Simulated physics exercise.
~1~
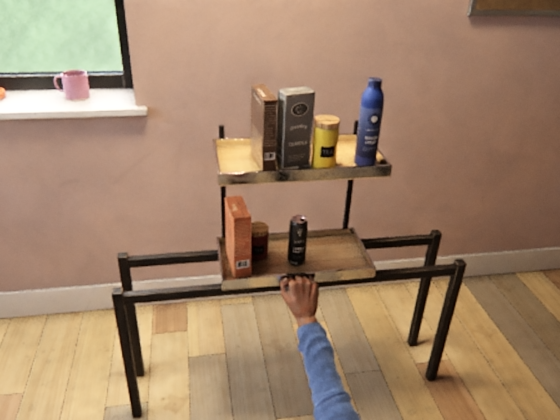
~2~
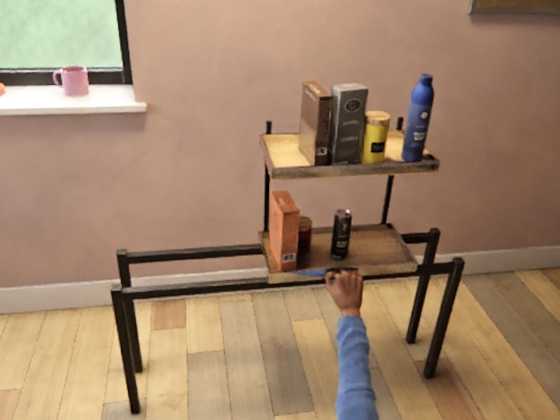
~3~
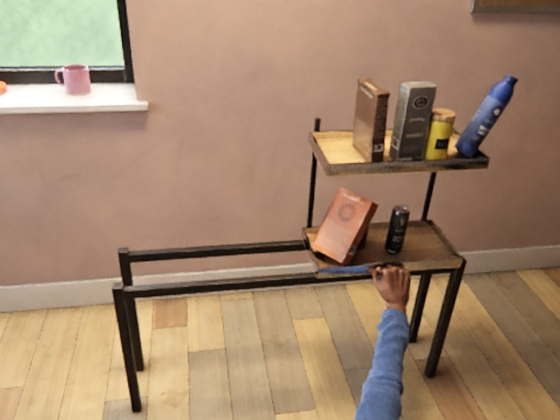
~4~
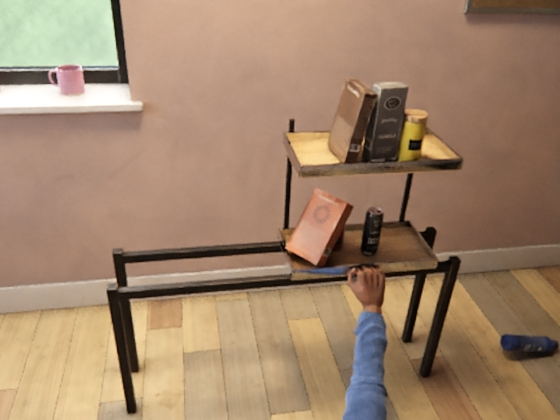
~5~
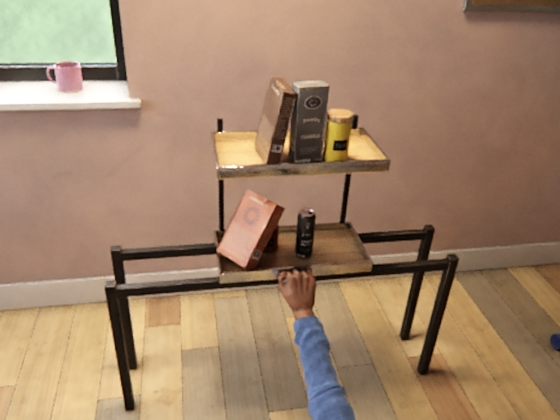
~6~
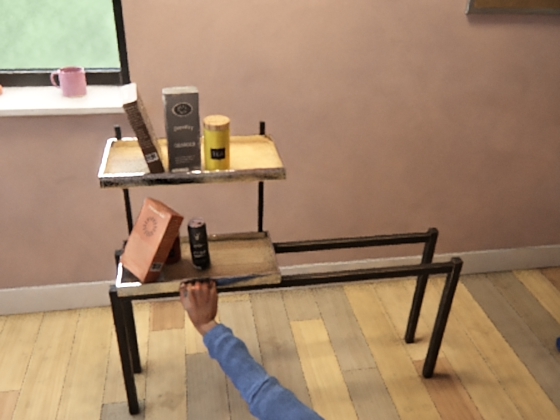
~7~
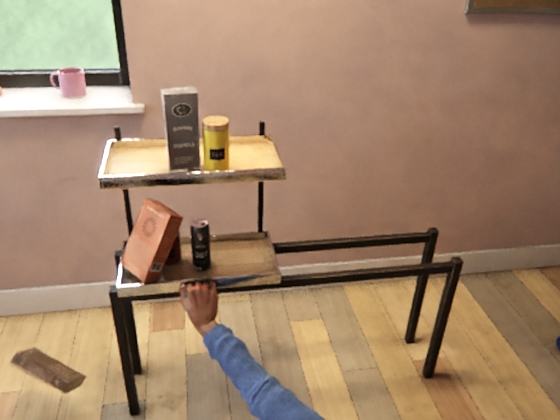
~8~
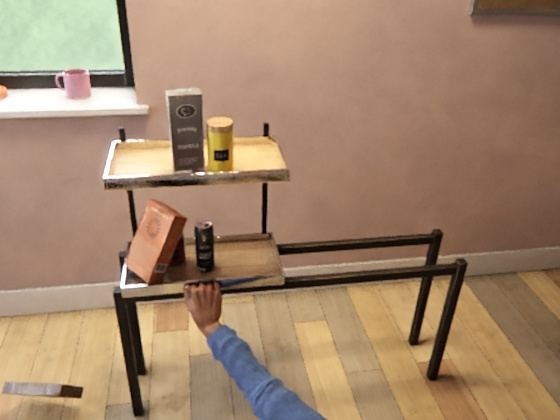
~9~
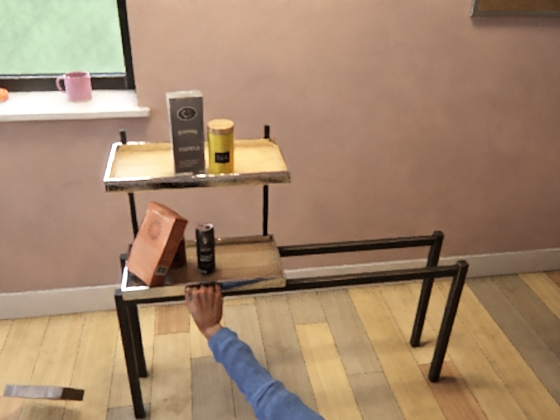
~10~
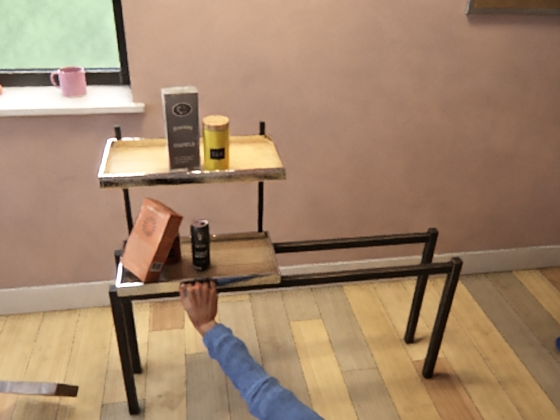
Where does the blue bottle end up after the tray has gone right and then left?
It is no longer at its place on the upper level of the tray. It lies on its side on the floor to the right of the rails.
